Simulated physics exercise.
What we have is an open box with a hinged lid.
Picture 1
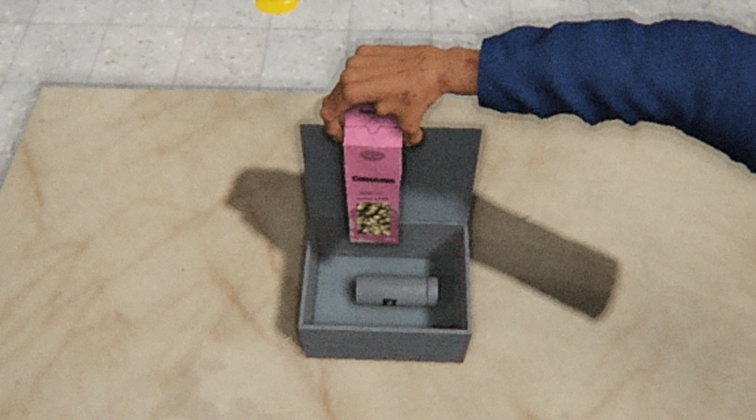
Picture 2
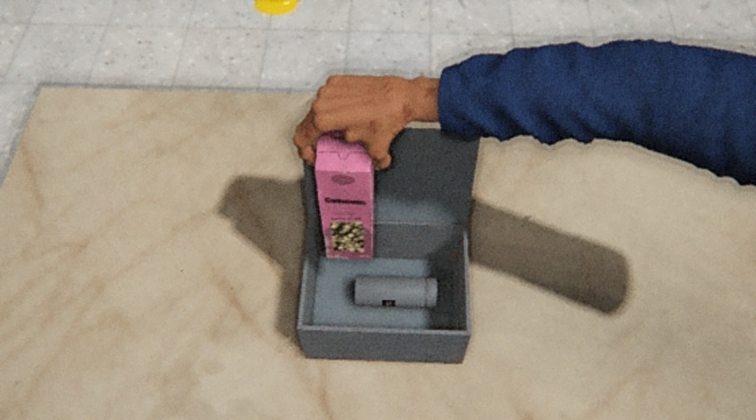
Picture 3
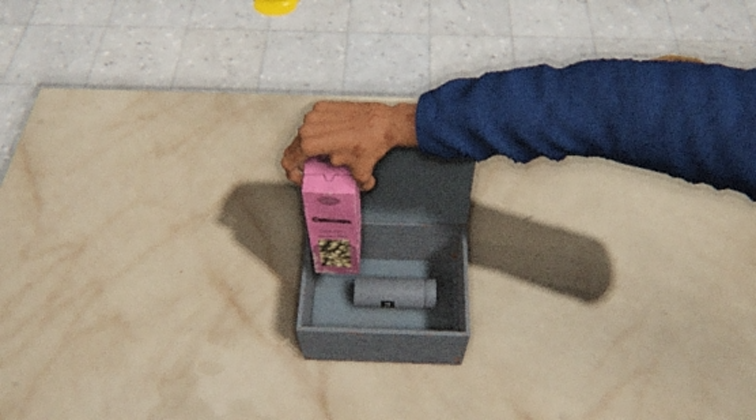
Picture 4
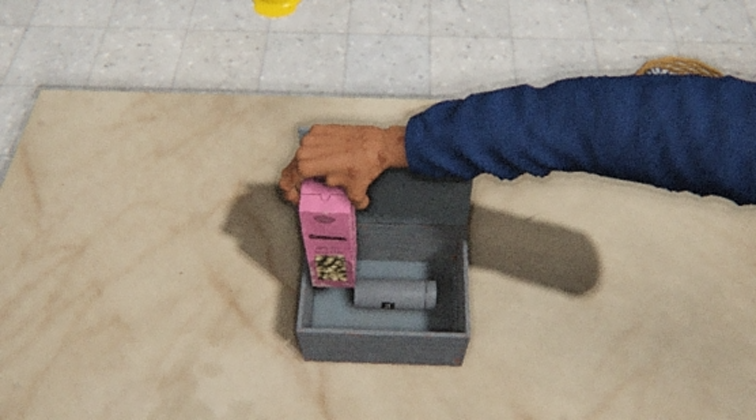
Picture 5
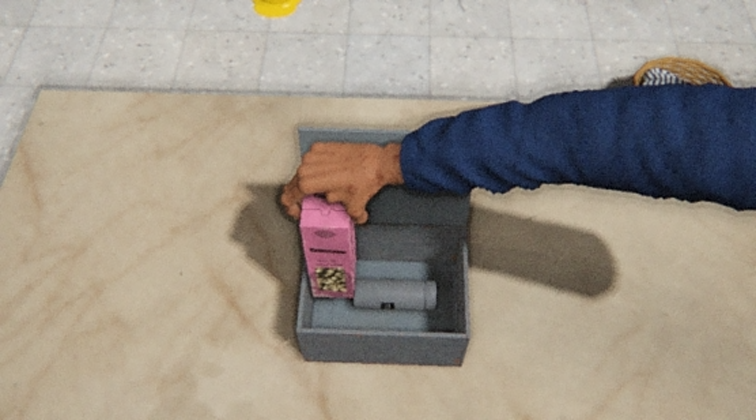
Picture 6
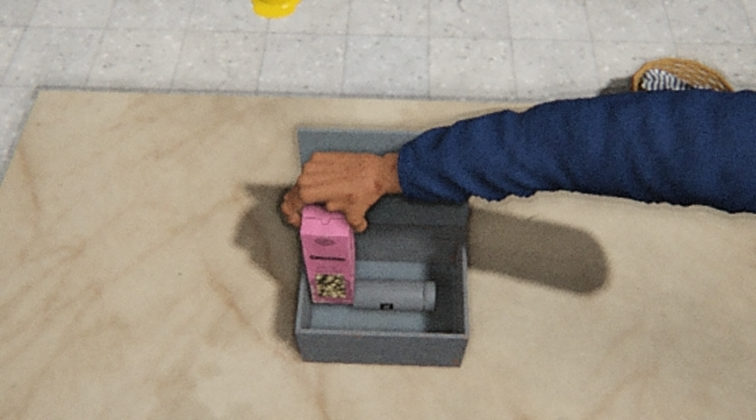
A hand in a blue sleeve held a pink carton over an open grey box, moved it to the left, and lowered it inside beside a grey cylinder, still gripping the top.
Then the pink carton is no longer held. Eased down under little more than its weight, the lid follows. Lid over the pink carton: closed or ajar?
Ajar.
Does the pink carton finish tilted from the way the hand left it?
Looking at the last picture, it sits at an angle.
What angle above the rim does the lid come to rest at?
Some 80°.
Then, 0.30 s later than the last frame, pink carton tilted by 27° near (323, 256); grey shaker moved a little.
Then, 1.50 s later than the last frame, lid 81° above the rim; pink carton tilted by 42° near (331, 248); grey shaker moved about its own width.
Then, 4.00 s later than the last frame, lid 82° above the rim; pink carton tilted by 41° near (331, 248); grey shaker moved about its own width.
When it is over, lid 82° above the rim; lying over in the box, pink carton; grey shaker as before. End places, in pixels of the last picture, pink carton near (331, 248).
